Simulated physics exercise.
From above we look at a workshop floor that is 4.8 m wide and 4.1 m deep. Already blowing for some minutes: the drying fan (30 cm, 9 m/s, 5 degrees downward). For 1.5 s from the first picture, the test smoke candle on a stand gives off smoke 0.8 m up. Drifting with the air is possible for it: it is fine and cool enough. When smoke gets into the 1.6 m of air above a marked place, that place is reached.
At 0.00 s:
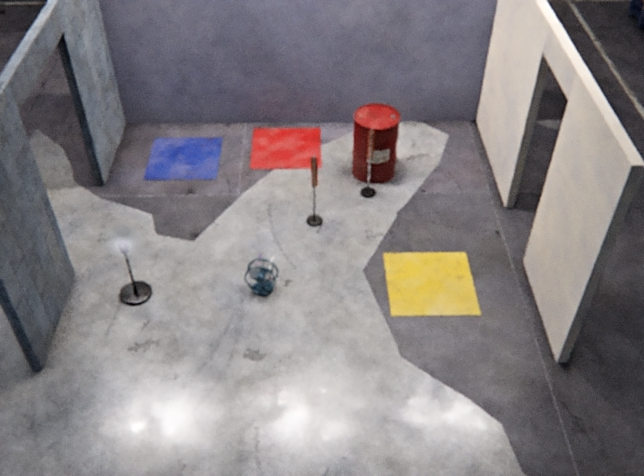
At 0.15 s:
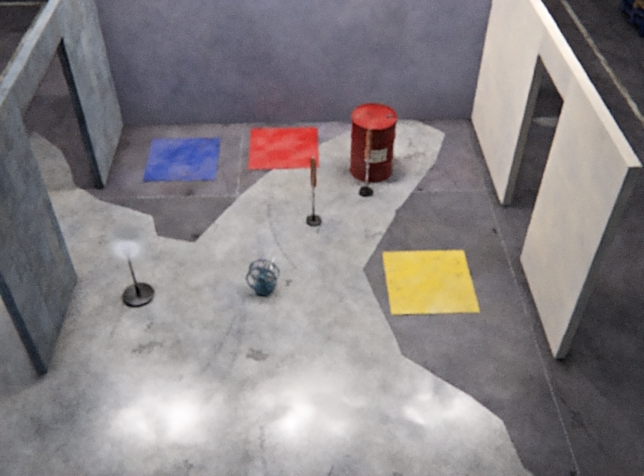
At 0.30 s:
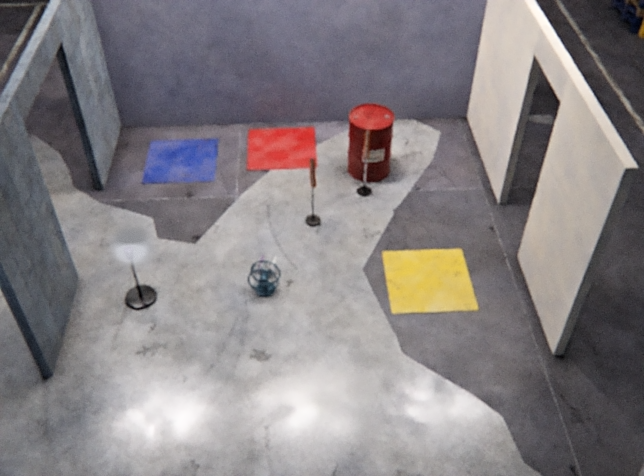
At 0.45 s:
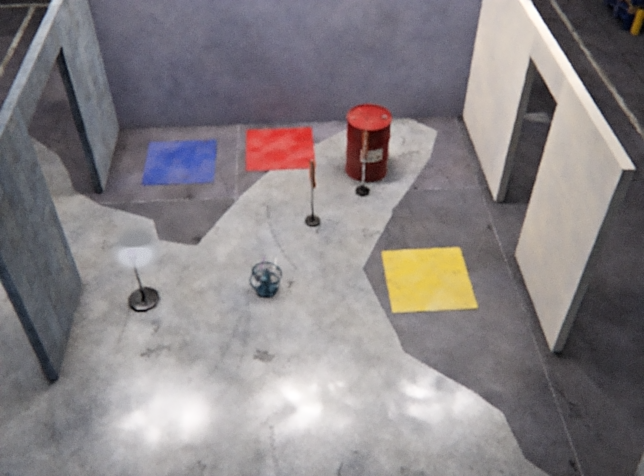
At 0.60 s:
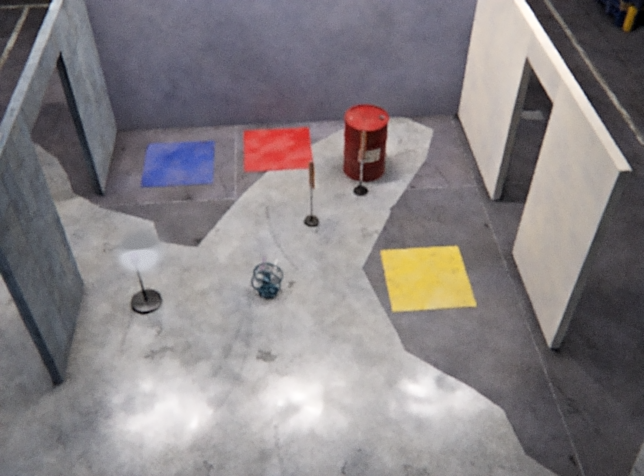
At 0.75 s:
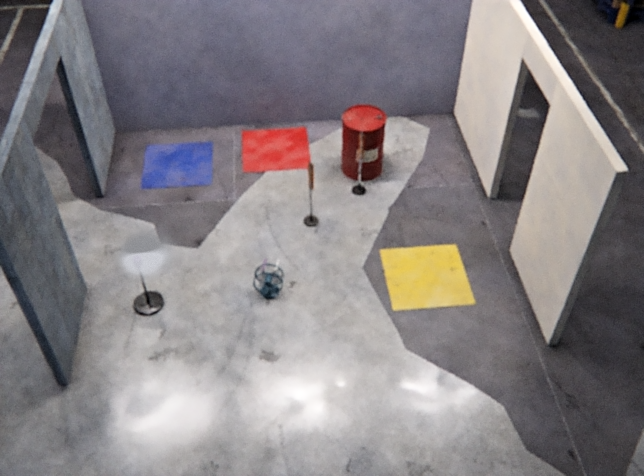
A red barrel stands still while pale smoke puffs and thickens above a small stand.
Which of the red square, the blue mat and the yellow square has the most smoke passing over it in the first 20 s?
Red.
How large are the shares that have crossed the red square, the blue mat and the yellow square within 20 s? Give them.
About 70 per cent red, 10 per cent blue and 5 per cent yellow.
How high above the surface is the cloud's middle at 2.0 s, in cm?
The middle is at about 70 cm above the surface.
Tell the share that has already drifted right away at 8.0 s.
Estimate: Around 40 %.
By 2.0 s, 0 % has passed over the blue mat, 0 % over the yellow square and 0 % over the red square; 0 % has left the area, and the middle of the rest is near (161, 250).
By 4.0 s, 0 % has passed over the blue mat, 0 % over the yellow square and 18 % over the red square; 0 % has left the area, and the middle of the rest is near (253, 235).
By 8.0 s, 6 % has passed over the blue mat, 1 % over the yellow square and 70 % over the red square; 36 % has left the area, and the middle of the rest is near (333, 98).
By 20.0 s, 9 % has passed over the blue mat, 6 % over the yellow square and 72 % over the red square; 75 % has left the area, and the middle of the rest is near (398, 195).
